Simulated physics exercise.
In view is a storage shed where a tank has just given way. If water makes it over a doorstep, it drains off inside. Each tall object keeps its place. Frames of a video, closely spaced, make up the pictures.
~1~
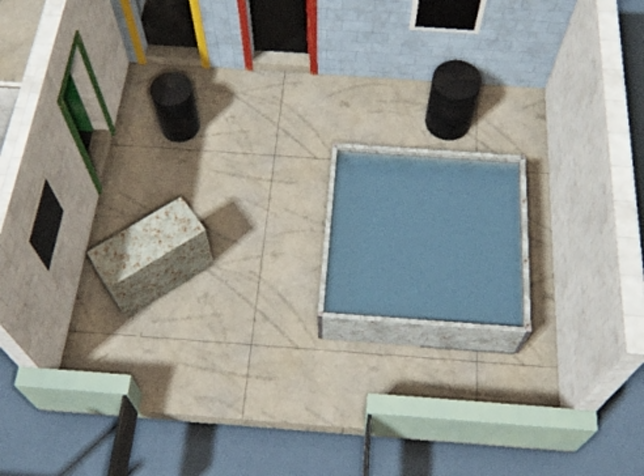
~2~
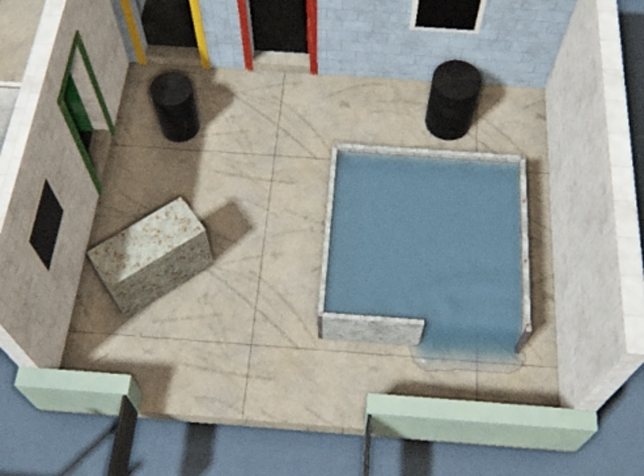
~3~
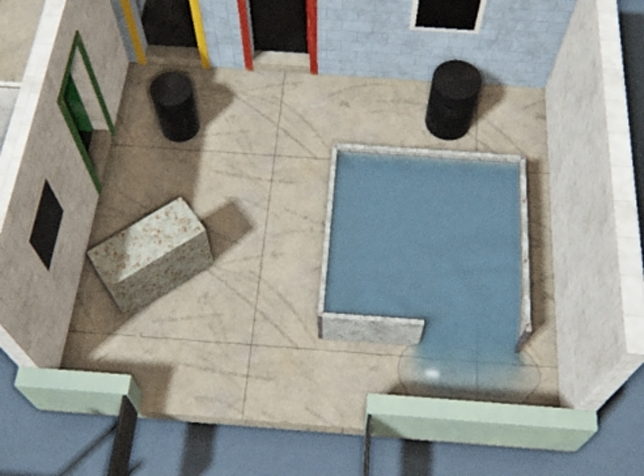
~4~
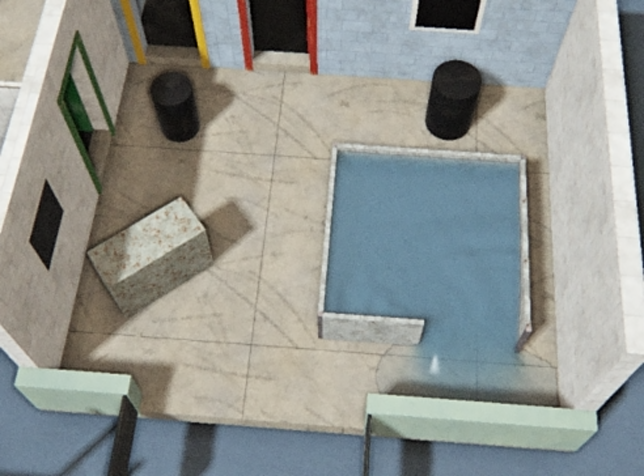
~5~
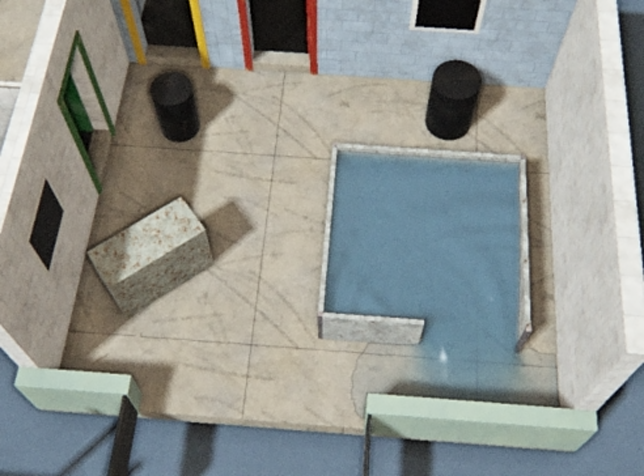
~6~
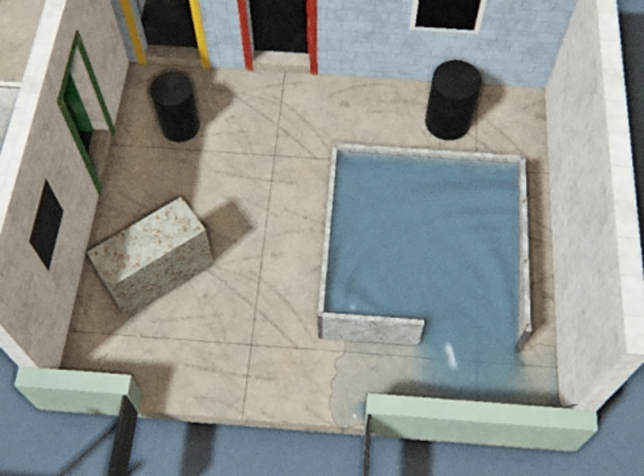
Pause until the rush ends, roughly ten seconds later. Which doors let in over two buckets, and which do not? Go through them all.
The red door will not top two buckets; the green door will not top two buckets; the yellow door will not top two buckets.
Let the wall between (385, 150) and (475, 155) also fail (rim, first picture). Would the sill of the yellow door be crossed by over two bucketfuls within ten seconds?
In that case the yellow door exceeds the limit.
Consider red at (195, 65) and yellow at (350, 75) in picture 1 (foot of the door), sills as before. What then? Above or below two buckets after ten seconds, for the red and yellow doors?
Outcome - red: Comes in under it, yellow: Comes in under it.
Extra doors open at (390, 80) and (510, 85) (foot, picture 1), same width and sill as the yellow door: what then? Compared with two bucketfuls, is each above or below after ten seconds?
In order: Falls short; overshoots.
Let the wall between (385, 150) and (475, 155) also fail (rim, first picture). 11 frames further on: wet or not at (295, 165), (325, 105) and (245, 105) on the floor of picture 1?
Going through them, the first would be still bare, the next submerged and the last submerged.
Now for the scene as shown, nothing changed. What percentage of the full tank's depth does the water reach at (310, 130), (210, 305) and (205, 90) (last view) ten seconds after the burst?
Approx. values, in order: 16 %, 12 %, 16 %.
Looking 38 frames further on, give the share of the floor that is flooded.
That comes to about 95 per cent.
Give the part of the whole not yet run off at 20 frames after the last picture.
Around 98 parts in a hundred.
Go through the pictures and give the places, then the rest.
The first frame shows the water tank at (426, 235) is whole and still.
In the second frame, the front is at (517, 359), out from the gap at (468, 340).
In the third frame, water pours out at (468, 340) and has run to (527, 386).
In the fourth frame, water pours out at (468, 341) and has run to a hidden place.
In the fifth frame, the front is at a hidden place, out from the gap at (468, 340).
In the sixth frame, the front is at a hidden place, out from the gap at (468, 340).
A moment on, water covers 20 % of the floor; the red door not reached, the green door not reached, the yellow door not reached.
Next, water covers 35 % of the floor; the red door not reached, the green door not reached, the yellow door not reached.
Then, water covers 55 % of the floor; the red door not reached, the green door not reached, the yellow door not reached.
Later, water covers 95 % of the floor; the red door wet at the sill, nothing in, the green door wet at the sill, nothing in, the yellow door wet at the sill, nothing in.
In the end, water covers 100 % of the floor; the red door wet at the sill, nothing in, the green door wet at the sill, nothing in, the yellow door under two buckets in.
